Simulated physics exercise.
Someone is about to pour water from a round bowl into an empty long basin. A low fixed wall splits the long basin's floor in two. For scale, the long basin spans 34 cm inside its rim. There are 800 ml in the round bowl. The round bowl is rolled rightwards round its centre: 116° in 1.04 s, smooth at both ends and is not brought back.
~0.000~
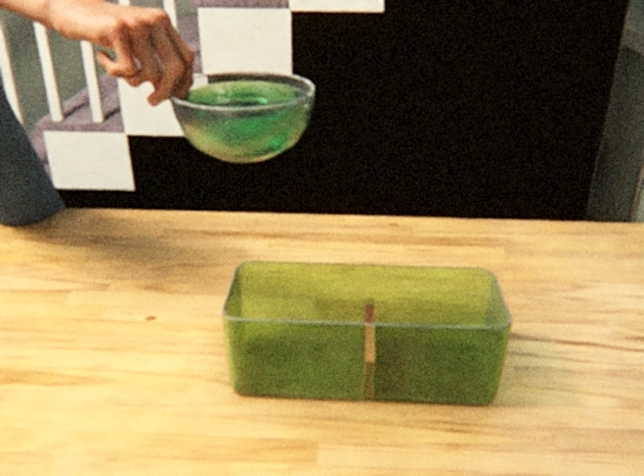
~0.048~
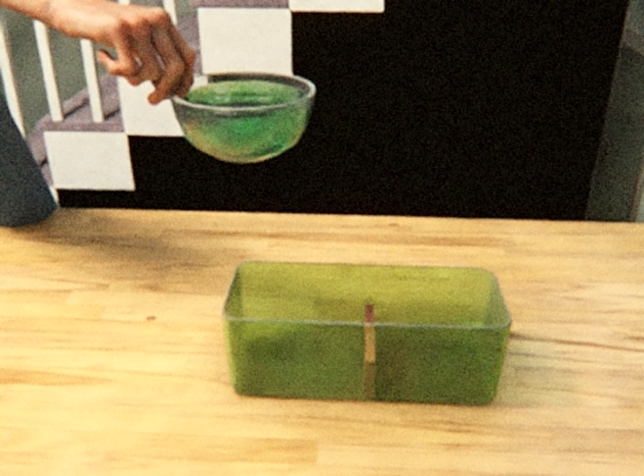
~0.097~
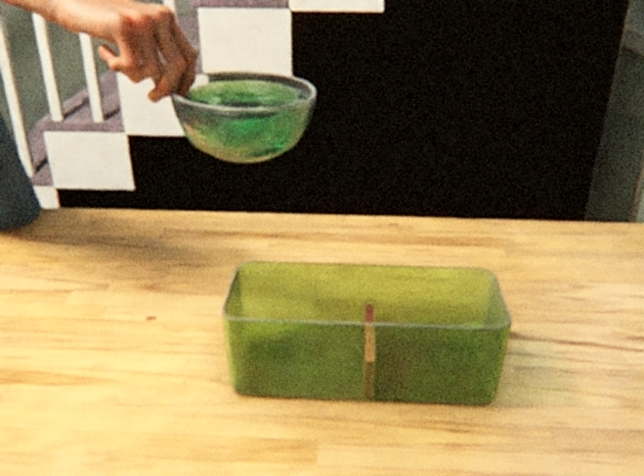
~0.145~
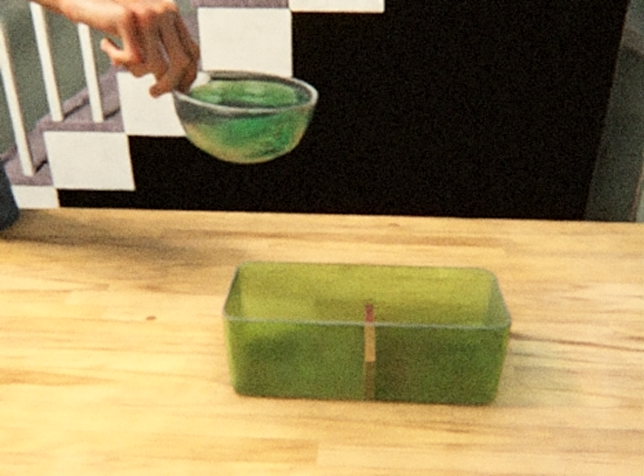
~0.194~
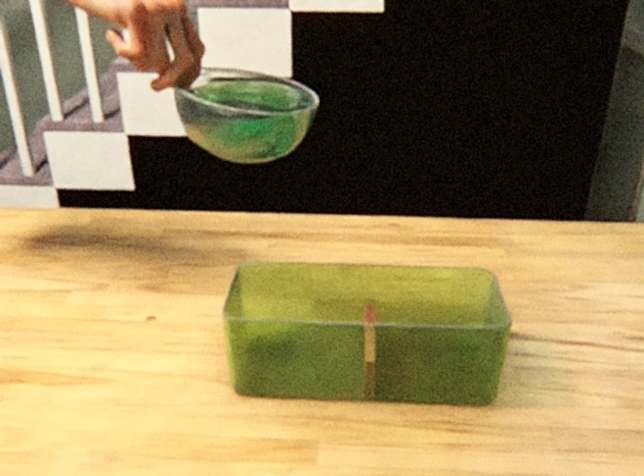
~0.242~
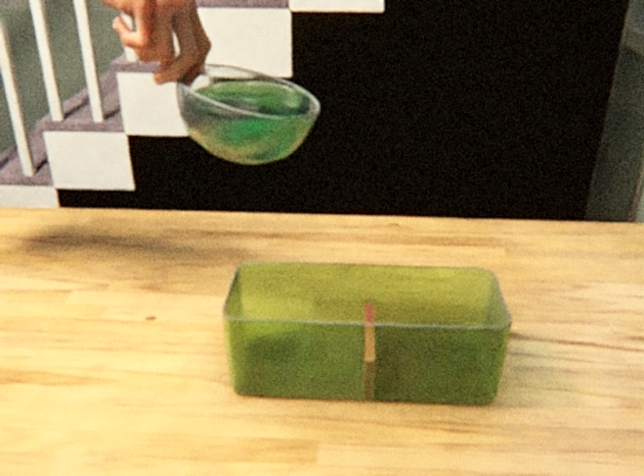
A person's hand at the upper left holds a clear round bowl of green-tinted liquid above a pale wooden table, seen from slightly above, with a black-and-white checked panel and white railings behind. An empty green rectangular basin with a thin reddish-brown upright strip sits on the table below. The hand slowly tilts the bowl a little rightwards while the blue-clad body slips out at left, the camera staying still.
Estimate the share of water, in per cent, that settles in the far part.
About 59 per cent.
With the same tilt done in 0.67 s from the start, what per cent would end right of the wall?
Then about 45 per cent.
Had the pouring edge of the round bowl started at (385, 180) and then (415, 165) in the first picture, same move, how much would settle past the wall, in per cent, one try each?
In turn about 90 and 90 per cent.
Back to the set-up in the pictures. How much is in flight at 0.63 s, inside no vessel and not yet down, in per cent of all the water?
Near 54 in a hundred.
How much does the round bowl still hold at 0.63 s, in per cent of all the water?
About 28 per cent.
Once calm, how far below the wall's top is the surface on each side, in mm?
Left about 44 mm, right about 34 mm.
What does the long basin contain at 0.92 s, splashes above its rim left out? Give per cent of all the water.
Some 92 per cent.
Then, 0.63 s in, the tilt is 77° and 28 per cent is still to pour, 3 is left of the wall and 15 right of it.
Then, 0.92 s in, the tilt is 112° and 0 per cent is still to pour, 34 is left of the wall and 58 right of it.
Then, 1.22 s in, the tilt is 116° and 0 per cent is still to pour, 39 is left of the wall and 59 right of it.
Then, 1.54 s in, the tilt is 116° and 0 per cent is still to pour, 39 is left of the wall and 59 right of it.
Finally, 39 per cent lies left of the wall, 59 right of it and 3 outside.
